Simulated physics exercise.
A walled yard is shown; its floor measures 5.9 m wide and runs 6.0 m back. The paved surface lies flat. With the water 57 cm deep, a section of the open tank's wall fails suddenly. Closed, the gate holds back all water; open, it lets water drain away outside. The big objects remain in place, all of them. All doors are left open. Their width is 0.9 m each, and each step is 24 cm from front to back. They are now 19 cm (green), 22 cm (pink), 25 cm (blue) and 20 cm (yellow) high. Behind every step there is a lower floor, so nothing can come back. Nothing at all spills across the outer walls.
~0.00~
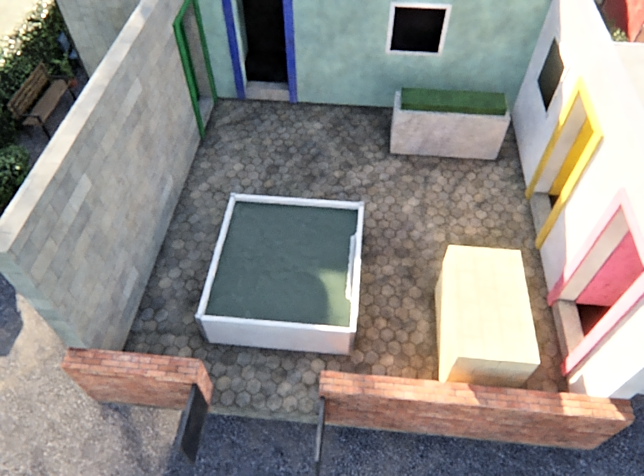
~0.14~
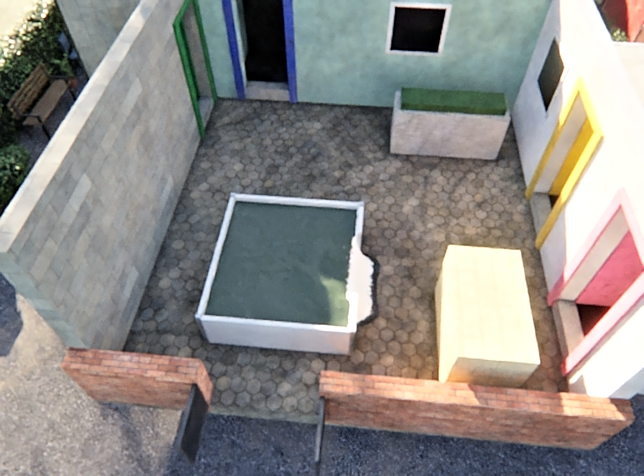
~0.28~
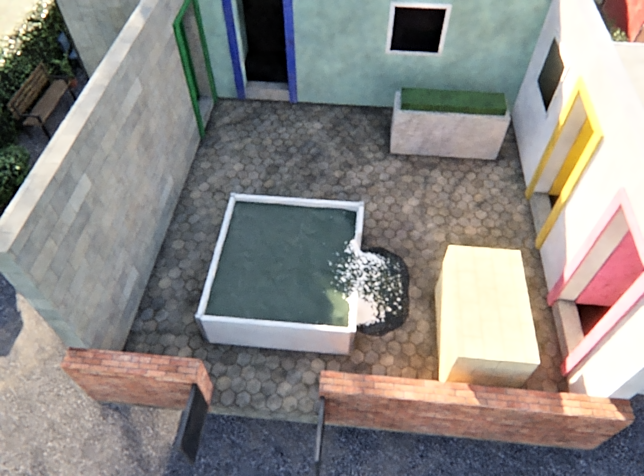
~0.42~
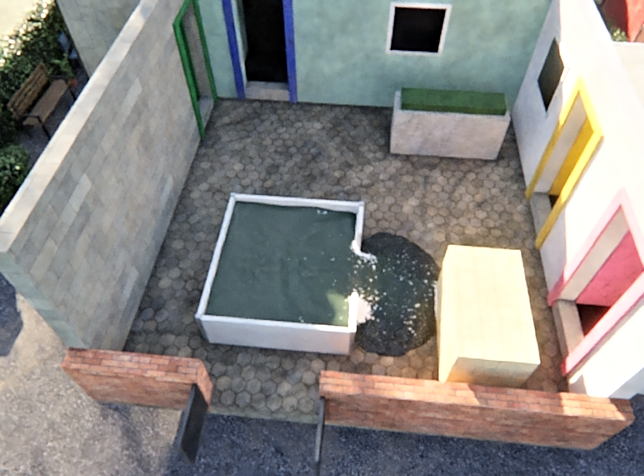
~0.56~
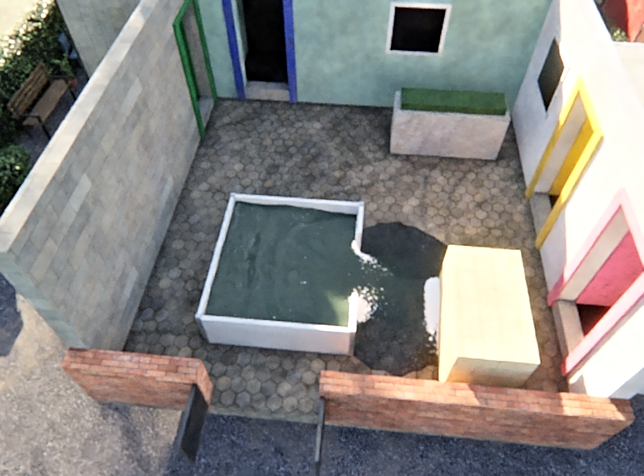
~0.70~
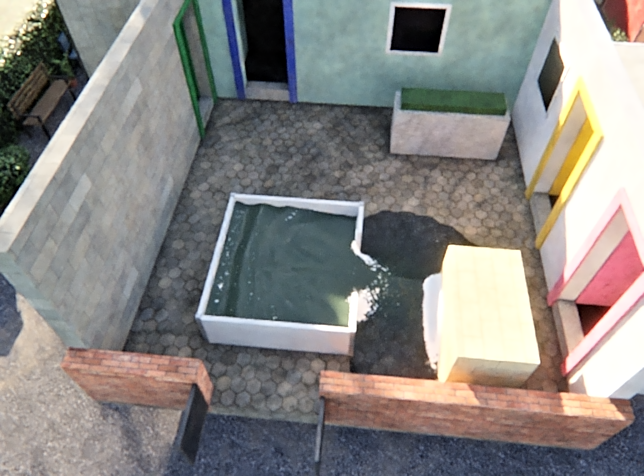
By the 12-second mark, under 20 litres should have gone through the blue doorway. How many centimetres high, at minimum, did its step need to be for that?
It needed to be about 7 cm high.
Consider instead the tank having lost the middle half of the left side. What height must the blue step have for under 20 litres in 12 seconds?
Roughly 12.5 cm.
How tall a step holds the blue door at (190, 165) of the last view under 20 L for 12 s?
About 6.5 cm.
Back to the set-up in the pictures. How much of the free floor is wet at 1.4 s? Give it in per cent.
Some 20 per cent of it.
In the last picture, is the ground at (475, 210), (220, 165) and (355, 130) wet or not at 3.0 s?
First wet through, second bone-dry, third bone-dry.
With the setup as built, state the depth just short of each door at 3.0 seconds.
Lab note, depth in cm: Green 0; pink 9; blue 0; yellow 17.
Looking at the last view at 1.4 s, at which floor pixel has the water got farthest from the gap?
Somewhere near the pixel (526, 220).
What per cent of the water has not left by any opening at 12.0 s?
I'd estimate some 94 in a hundred.
After 1.4 s water covers 20 % of the floor, deepest (40 cm) near (429, 307); it has not reached the blue door.
After 3.0 s water covers 40 % of the floor, deepest (30 cm) near (505, 115); it has not reached the blue door.
After 12.0 s water covers 95 % of the floor, deepest (10 cm) near (144, 294); 9 cm at the blue door, 0 litres in over its 25 cm step.
At the blue door as built, the water arrived by 5.2 s and peaked near 11 cm at 10.0 s.
Run again over the same 12 s with other heights there, 35 litres in over 5.5 cm, 14 litres over 7.5 cm. The limit of 20 litres is kept from about 7 cm up.
